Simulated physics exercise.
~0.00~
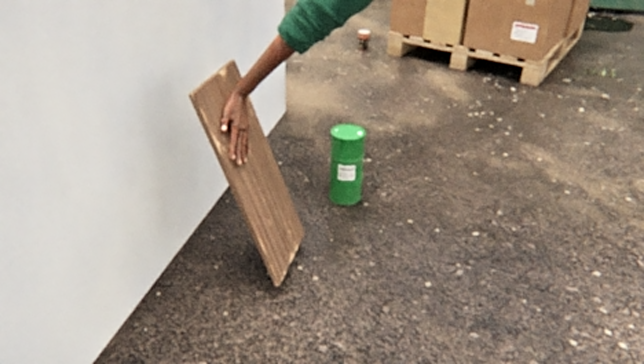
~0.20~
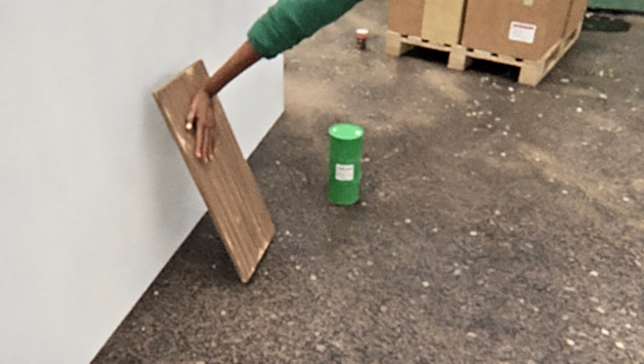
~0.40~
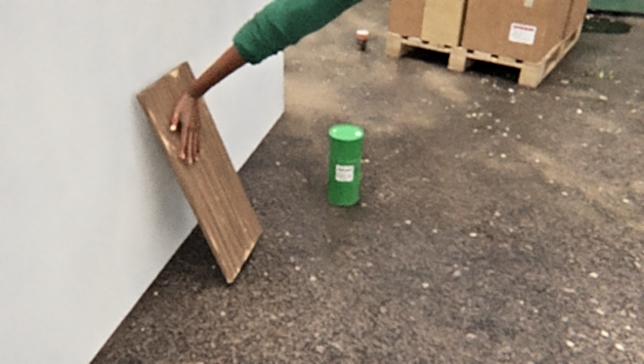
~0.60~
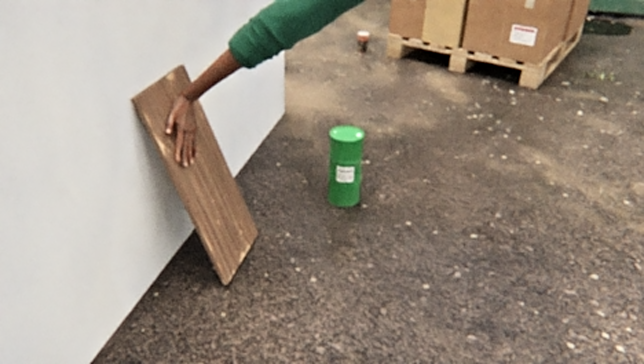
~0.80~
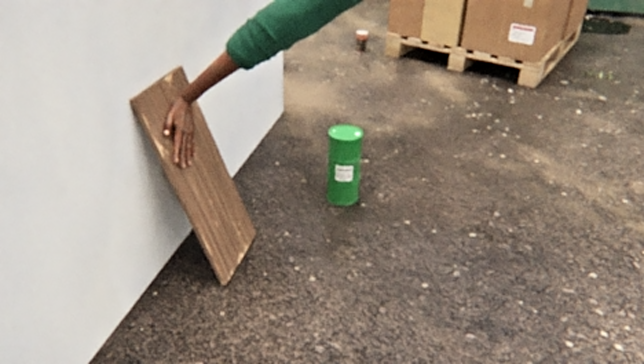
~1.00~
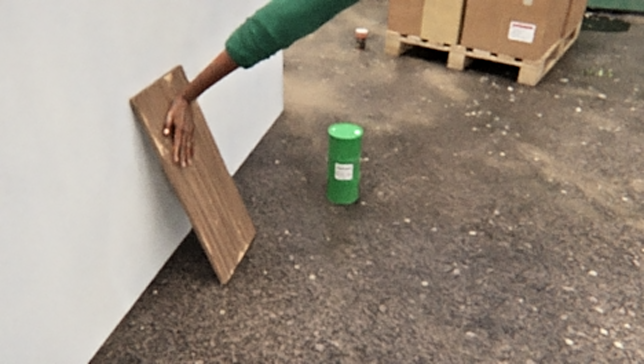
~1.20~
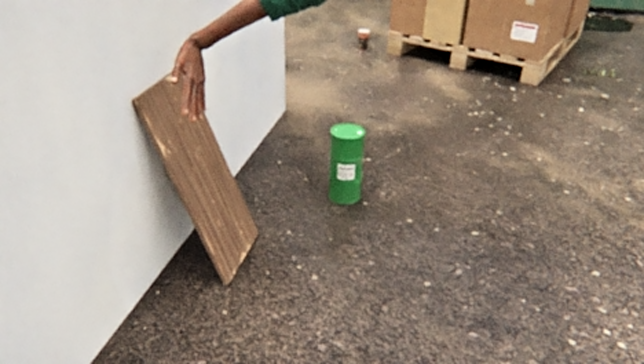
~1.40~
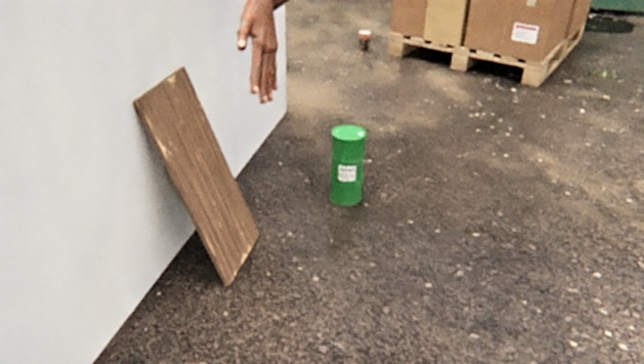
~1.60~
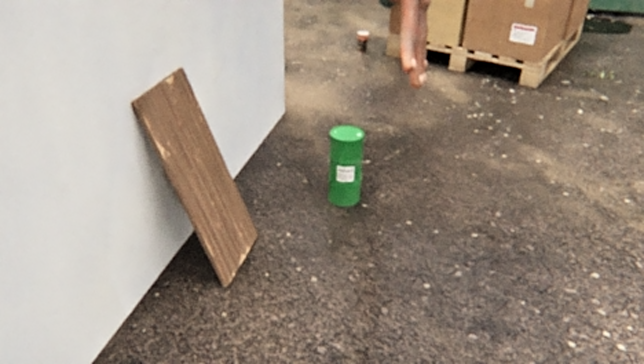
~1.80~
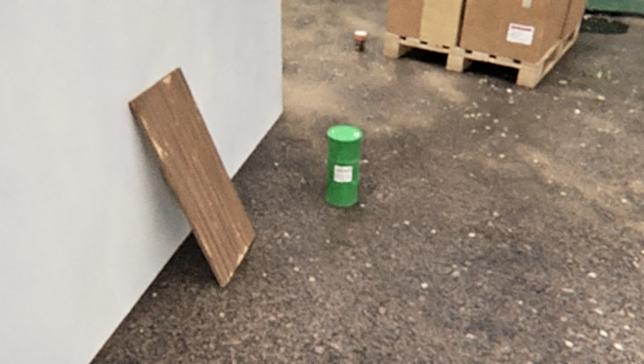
Brown board being leant leftward against a pale wall by a hand, which lets go and withdraws, leaving the board propped.
